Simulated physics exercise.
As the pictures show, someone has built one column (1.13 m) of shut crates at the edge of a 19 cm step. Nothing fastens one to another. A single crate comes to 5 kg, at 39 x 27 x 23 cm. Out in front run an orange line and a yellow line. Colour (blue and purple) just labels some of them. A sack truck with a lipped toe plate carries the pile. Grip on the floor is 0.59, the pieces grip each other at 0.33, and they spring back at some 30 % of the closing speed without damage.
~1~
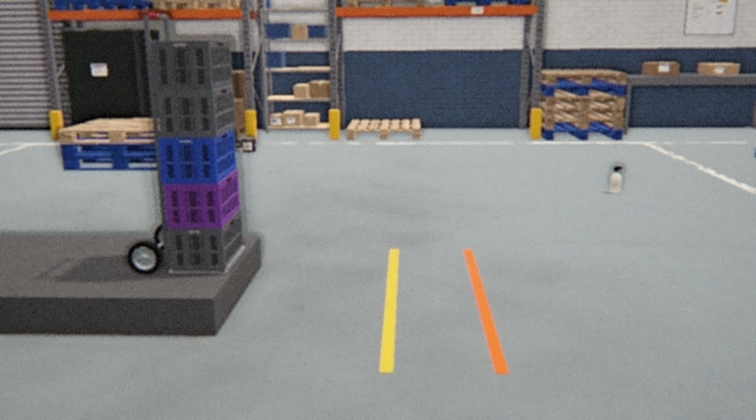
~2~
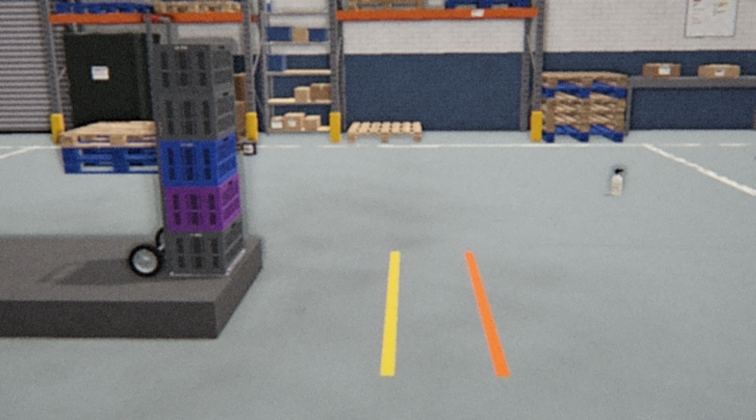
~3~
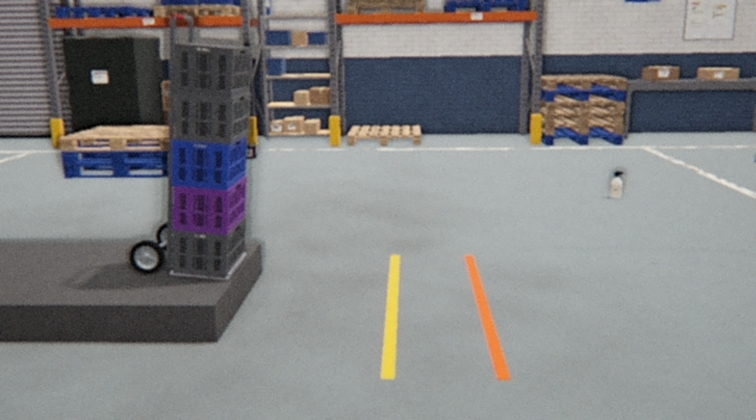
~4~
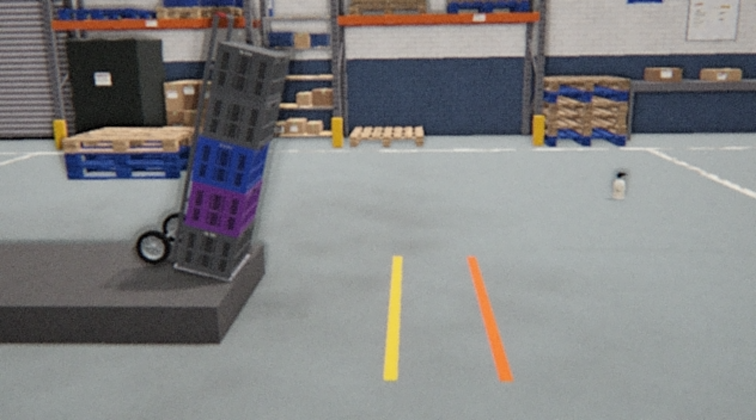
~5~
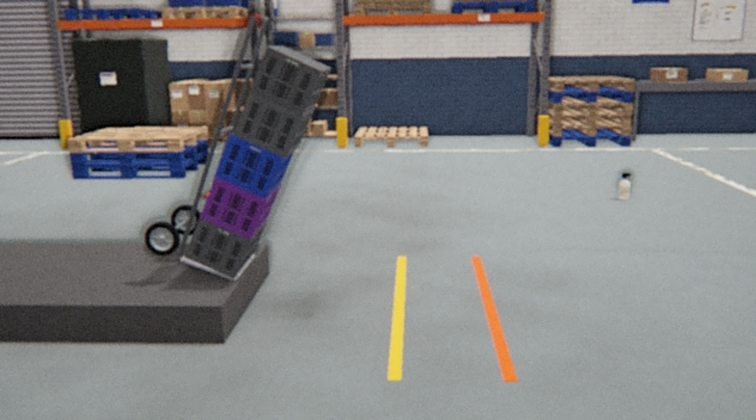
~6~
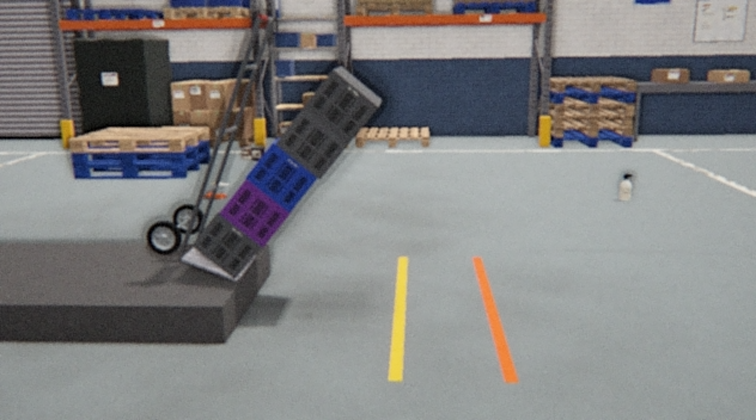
A stack of five closed crates on a hand truck stood upright at the edge of a low platform, then leaned steadily rightward with the truck before tilting farther forward, away from its frame.
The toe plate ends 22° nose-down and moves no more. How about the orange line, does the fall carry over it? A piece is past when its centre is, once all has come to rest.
Yes, the spill crosses the orange line.
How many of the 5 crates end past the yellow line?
The count is 3.
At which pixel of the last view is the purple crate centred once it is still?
Around (353, 279).
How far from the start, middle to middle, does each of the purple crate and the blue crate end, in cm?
Purple 80, blue 120.
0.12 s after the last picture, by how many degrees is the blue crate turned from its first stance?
About 50°.
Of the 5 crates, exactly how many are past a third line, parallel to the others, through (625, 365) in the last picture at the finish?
0 of them.
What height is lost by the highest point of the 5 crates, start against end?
Roughly 105 cm.
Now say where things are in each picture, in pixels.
In the first picture (we follow the side turned to the camera), truck frame (151, 69) 0° forward; yellow line, near end, (387, 354); orange line, near end, (497, 355); purple crate (193, 206); blue crate (188, 161); no piece has moved.
Truck frame (152, 72) 0° forward; blue crate (189, 164), in the second picture.
Truck frame (172, 71) 6° forward; blue crate (200, 165) tipped 6°; purple crate (200, 211) tipped 6°; steepest lean 6°, the crate at (200, 254); 5 stirred so far, in the third picture.
Truck frame (208, 68) 15° forward; blue crate (222, 165) tipped 15°; purple crate (215, 210) tipped 15°; steepest lean 15°, the crate at (234, 121); 5 stirred so far, in the fourth picture.
Truck frame (238, 67) 21° forward; blue crate (248, 167) tipped 25°; purple crate (233, 209) tipped 25°; steepest lean 25°, the crate at (285, 81); 5 stirred so far, in the fifth picture.
Truck frame (243, 68) 22° forward; yellow line, near end, (396, 362); orange line, near end, (507, 363); blue crate (281, 178) tipped 40°; purple crate (255, 214) tipped 40°; 5 stirred so far, in the sixth picture.
Then, 0.12 s on from the sixth picture, none of the 5 crates past the orange line, 5 disturbed; purple crate tipped 52°; blue crate tipped 52°, 14 cm lower.
Then, 0.30 s on from the sixth picture, none of the 5 crates past the orange line, 5 disturbed; blue crate tipped 74°, 52 cm lower; purple crate tipped 74°, 35 cm lower.
Then, 0.60 s on from the sixth picture, 1 of the 5 crates past the orange line; purple crate on its side; blue crate on its side.
Finally, 1 of the 5 crates past the orange line; purple crate on its side; blue crate on its side. The farthest middle lies 13 cm beyond that line. Seen by the last camera, middles, purple crate near (353, 280), blue crate near (404, 282).
